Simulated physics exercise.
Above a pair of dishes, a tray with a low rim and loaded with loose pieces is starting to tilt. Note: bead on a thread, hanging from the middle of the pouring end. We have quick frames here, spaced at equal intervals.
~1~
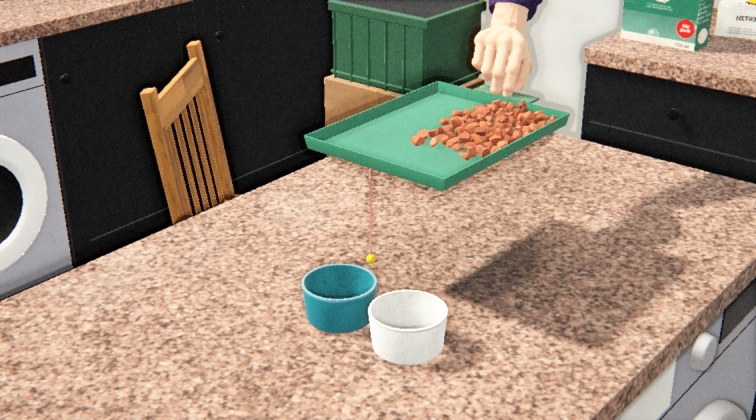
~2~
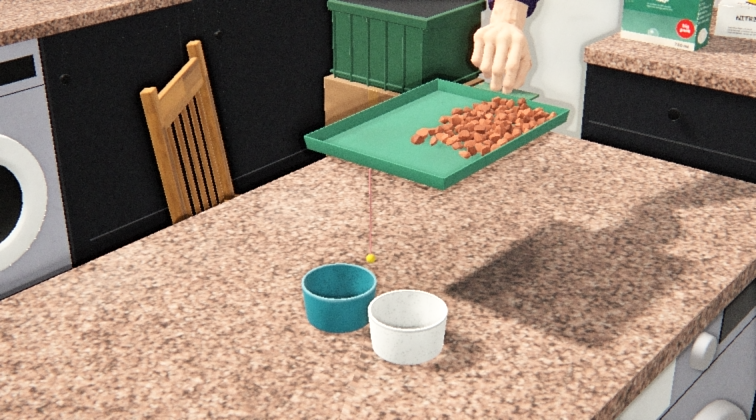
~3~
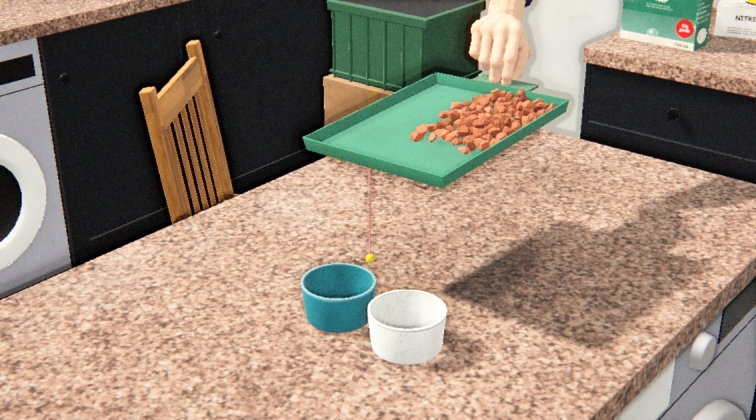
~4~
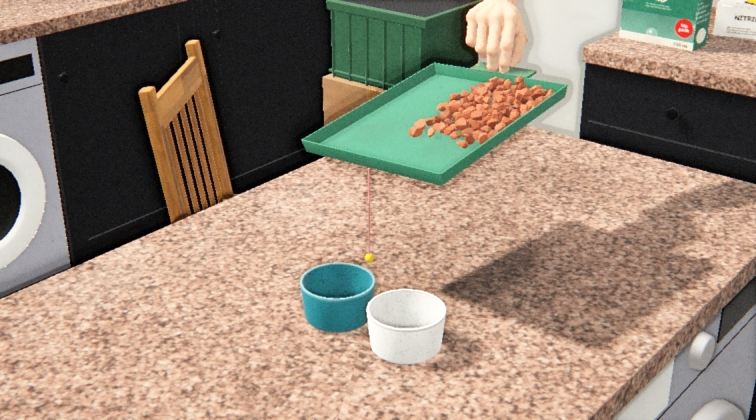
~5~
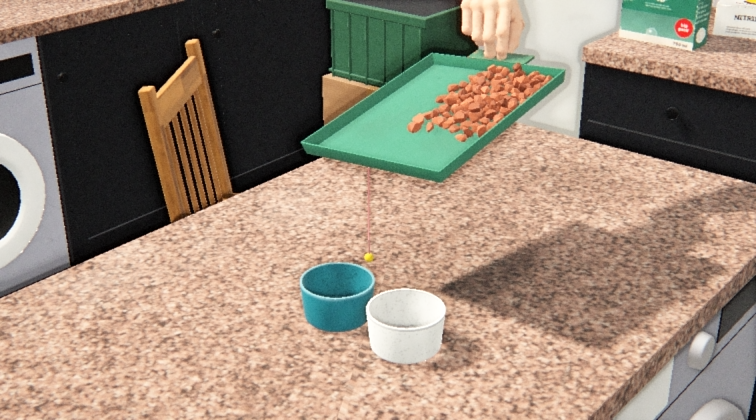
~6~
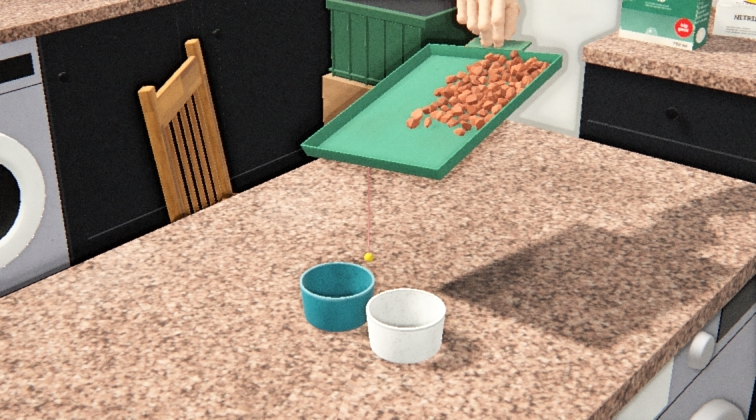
A hand holds the far end of a green tray of reddish-brown pieces above a speckled pinkish counter, seen from slightly above in a kitchen. A teal dish and a white dish sit below, a yellow bead hanging on a thin thread near them, with a wooden chair, dark cabinets and green crate behind. The tray gradually tilts toward its lower left corner, while the dishes stay put and the view barely shifts.
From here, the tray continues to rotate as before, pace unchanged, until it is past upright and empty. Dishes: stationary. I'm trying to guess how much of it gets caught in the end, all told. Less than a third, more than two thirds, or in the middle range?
I'd say less than a third.
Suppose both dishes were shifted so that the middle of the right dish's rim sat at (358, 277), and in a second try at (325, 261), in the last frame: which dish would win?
The first try: The dish on the left. The second: The right dish.
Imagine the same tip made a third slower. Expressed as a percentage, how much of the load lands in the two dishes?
Roughly 20%.
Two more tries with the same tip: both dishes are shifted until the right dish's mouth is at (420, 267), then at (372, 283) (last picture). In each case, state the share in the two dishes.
The first try yields 10% and the second yields 50%.
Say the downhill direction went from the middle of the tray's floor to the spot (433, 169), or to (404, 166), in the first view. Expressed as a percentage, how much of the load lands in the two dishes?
In order: About 50, then 70 percent.
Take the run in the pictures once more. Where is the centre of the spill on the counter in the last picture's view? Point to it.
Near (265, 291).
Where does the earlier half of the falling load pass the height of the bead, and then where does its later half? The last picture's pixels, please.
Around (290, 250), followed by around (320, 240).
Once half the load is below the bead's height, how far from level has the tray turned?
Angle reached: About 80°.
Just after the last frame, tray tipped steeply; almost all on the tray; about a tenth in the air.
A moment on, tray tipped right over; roughly a third on the tray; about a tenth in the left dish; roughly two thirds outside both; just a few in the air.
Further on, tray tipped past a quarter turn; roughly a quarter in the left dish; the larger part outside both.
When it is over, tray tipped past a quarter turn; not one in the right dish; roughly a quarter in the left dish; the larger part outside both.
